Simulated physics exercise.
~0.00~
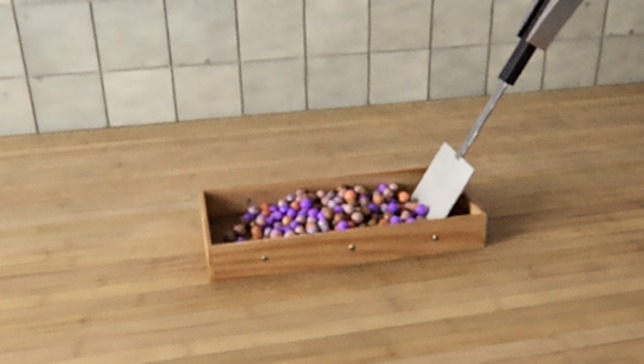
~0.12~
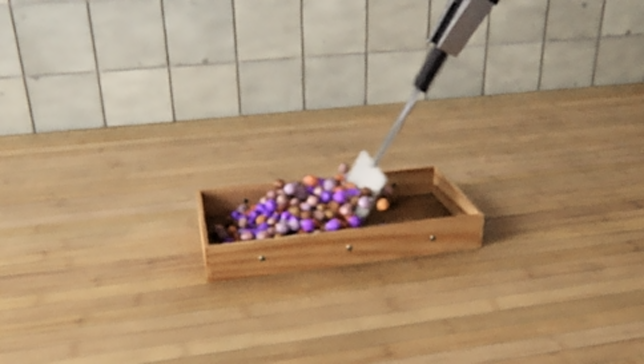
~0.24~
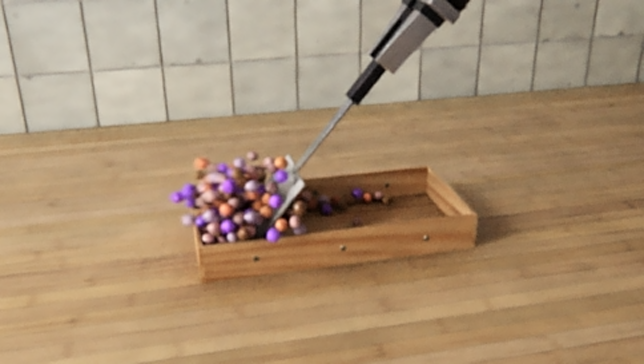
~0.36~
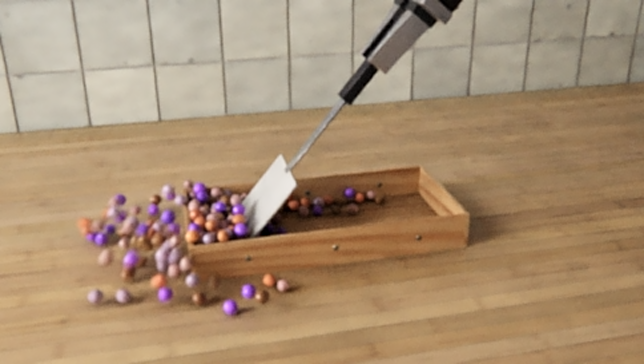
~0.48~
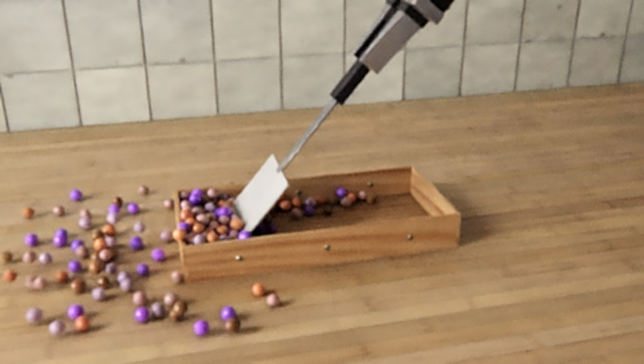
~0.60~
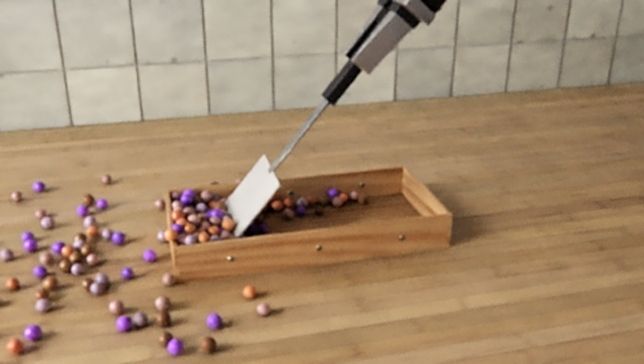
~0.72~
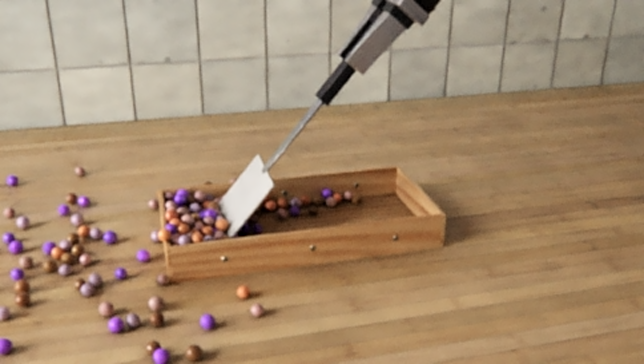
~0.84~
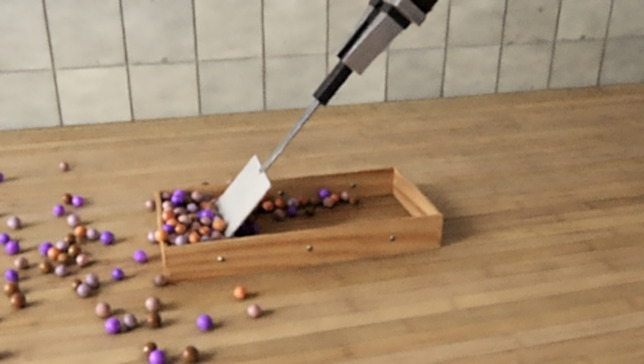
In this clip, a robot-held paddle sweeps left through a wooden tray of small purple, orange, brown and pinkish balls, heaping them until many spill over the left end. The paddle stops inside the tray, leaving some balls there and others scattered across the wooden surface.
